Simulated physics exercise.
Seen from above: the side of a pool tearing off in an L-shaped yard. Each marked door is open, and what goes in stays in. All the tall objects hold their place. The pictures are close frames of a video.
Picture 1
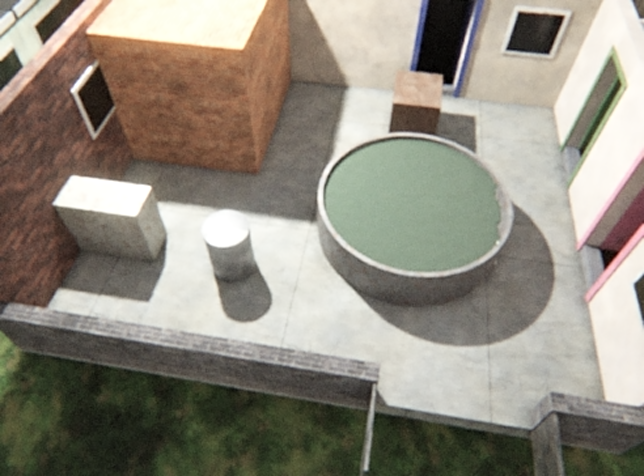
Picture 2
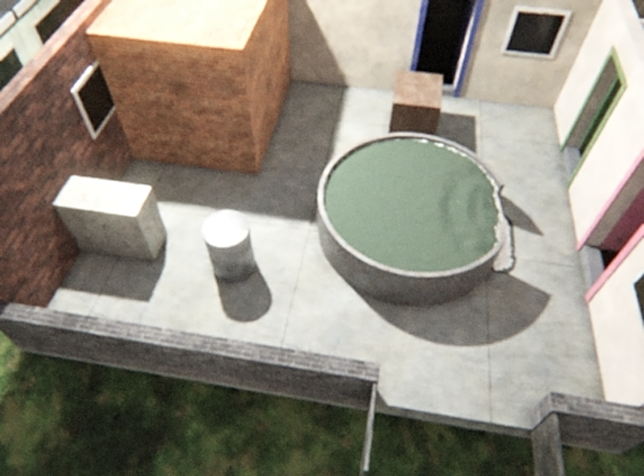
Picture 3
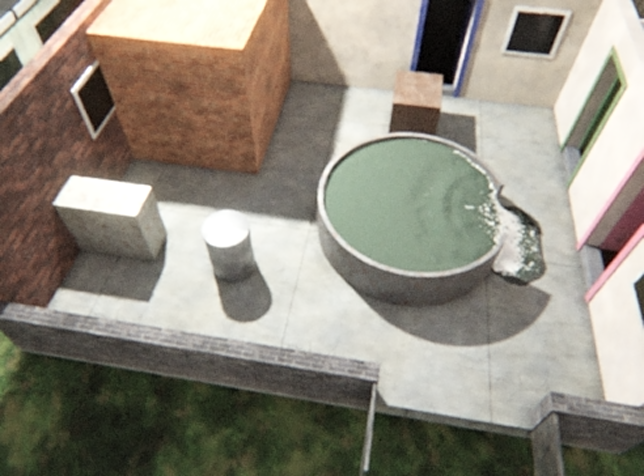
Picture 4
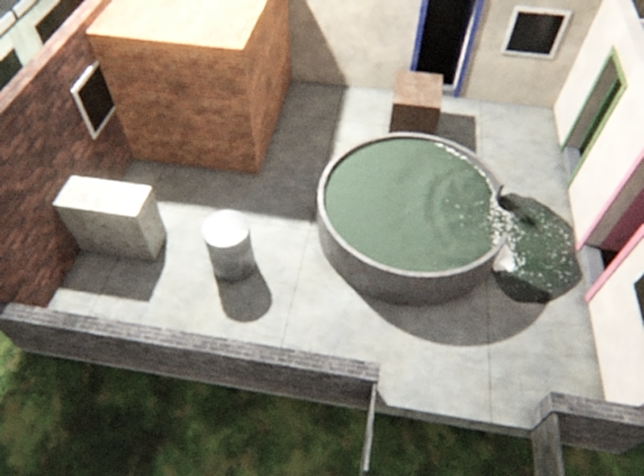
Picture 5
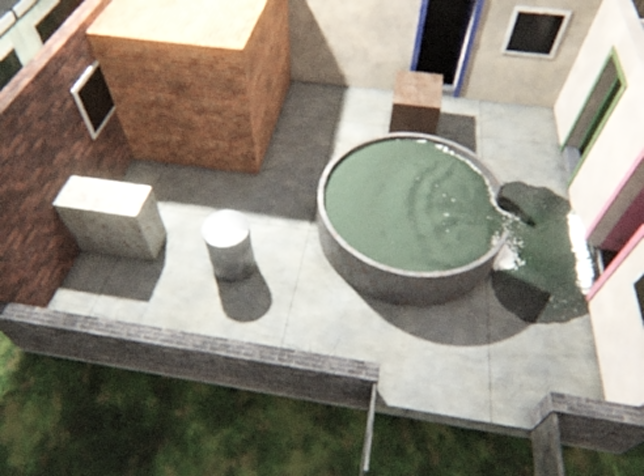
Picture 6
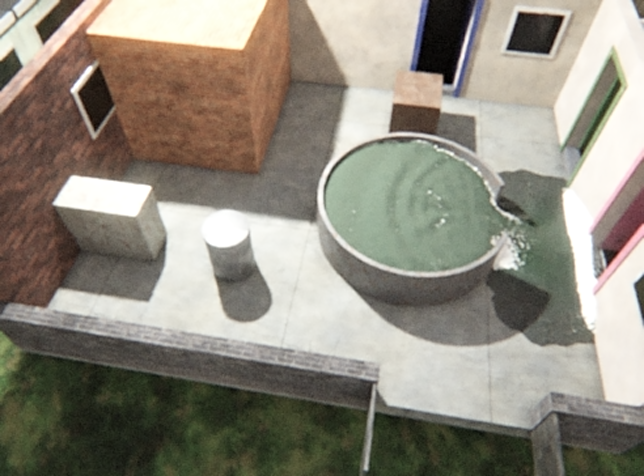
Round pool of green water bursting open on its right side in a walled yard, water pouring out and spreading across the paving.
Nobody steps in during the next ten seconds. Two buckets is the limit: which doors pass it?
In the end: The pink door floods; the blue door holds within the limit; the green door holds within the limit.
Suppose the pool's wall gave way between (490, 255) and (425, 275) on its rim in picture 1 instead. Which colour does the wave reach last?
It is the one in blue.
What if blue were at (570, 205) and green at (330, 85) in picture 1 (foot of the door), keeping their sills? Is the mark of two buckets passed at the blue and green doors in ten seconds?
Then: The blue one is over, the green one is under.
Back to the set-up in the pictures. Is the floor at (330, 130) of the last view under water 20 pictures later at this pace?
Answer: Dry.
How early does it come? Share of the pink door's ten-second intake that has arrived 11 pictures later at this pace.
Some 45 per cent.
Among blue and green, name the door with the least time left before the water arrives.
It is the door marked green.
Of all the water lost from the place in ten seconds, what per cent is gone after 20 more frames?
Roughly 50 per cent.
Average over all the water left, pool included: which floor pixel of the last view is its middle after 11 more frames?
Around (441, 232).
A moment on, water covers 15 % of the floor; the pink door far over two buckets in, the blue door not reached, the green door wet at the sill, nothing in.
Next, water covers 25 % of the floor; the pink door far over two buckets in, the blue door not reached, the green door wet at the sill, nothing in.
Then, water covers 45 % of the floor; the pink door far over two buckets in, the blue door wet at the sill, nothing in, the green door wet at the sill, nothing in.
Later, water covers 75 % of the floor; the pink door far over two buckets in, the blue door wet at the sill, nothing in, the green door wet at the sill, nothing in.
In the end, water covers 90 % of the floor; the pink door far over two buckets in, the blue door wet at the sill, nothing in, the green door wet at the sill, nothing in.
